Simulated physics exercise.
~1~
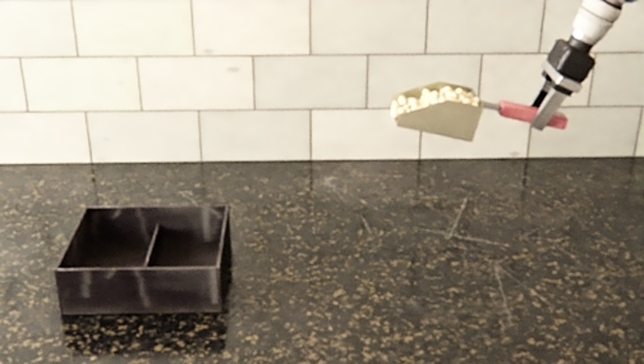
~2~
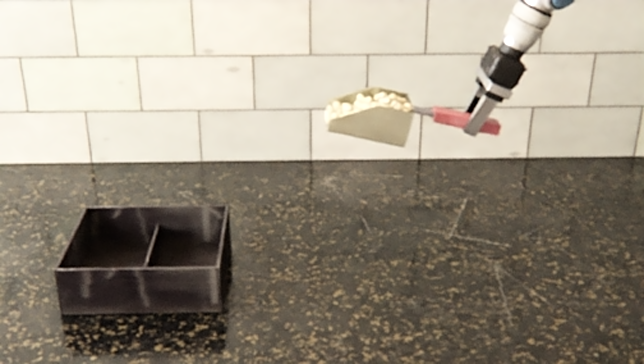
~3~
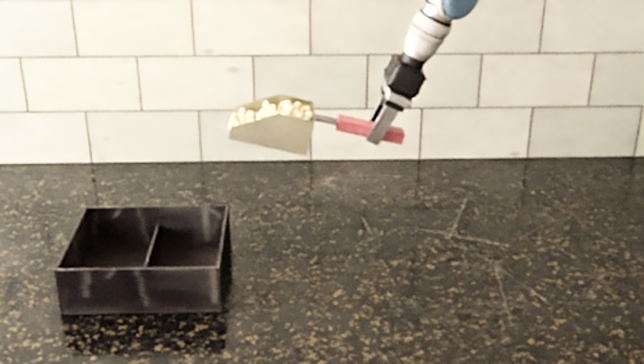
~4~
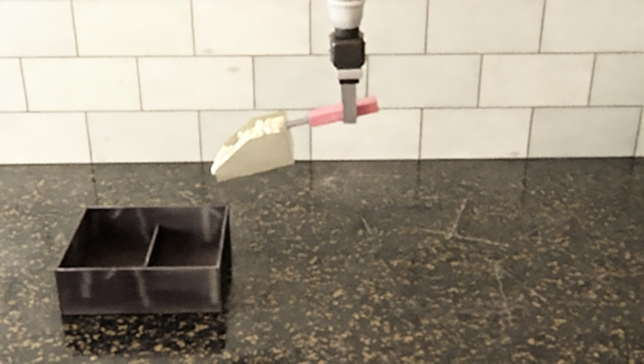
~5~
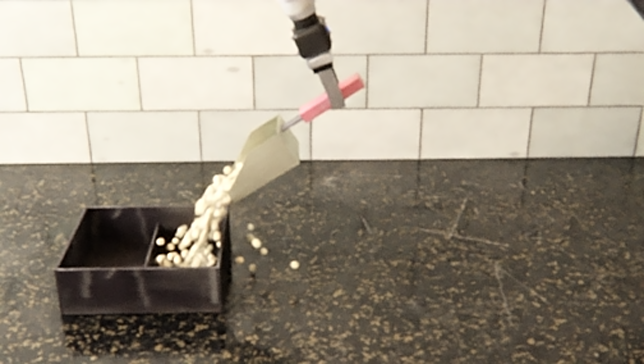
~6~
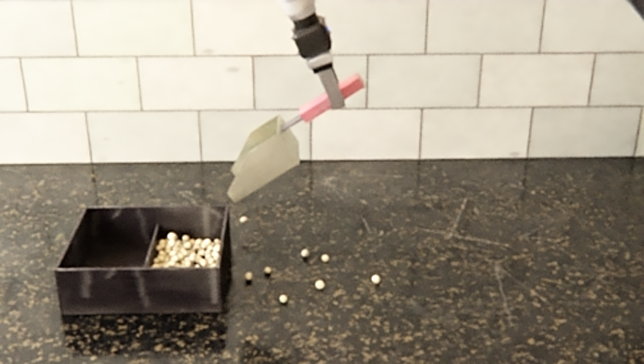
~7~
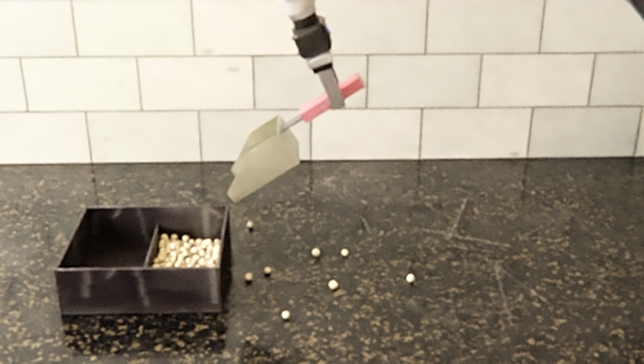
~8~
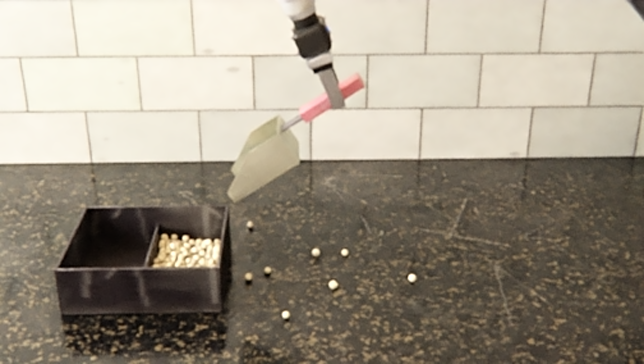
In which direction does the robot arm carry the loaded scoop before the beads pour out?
The arm carries the scoop to the left, towards the black divided box.
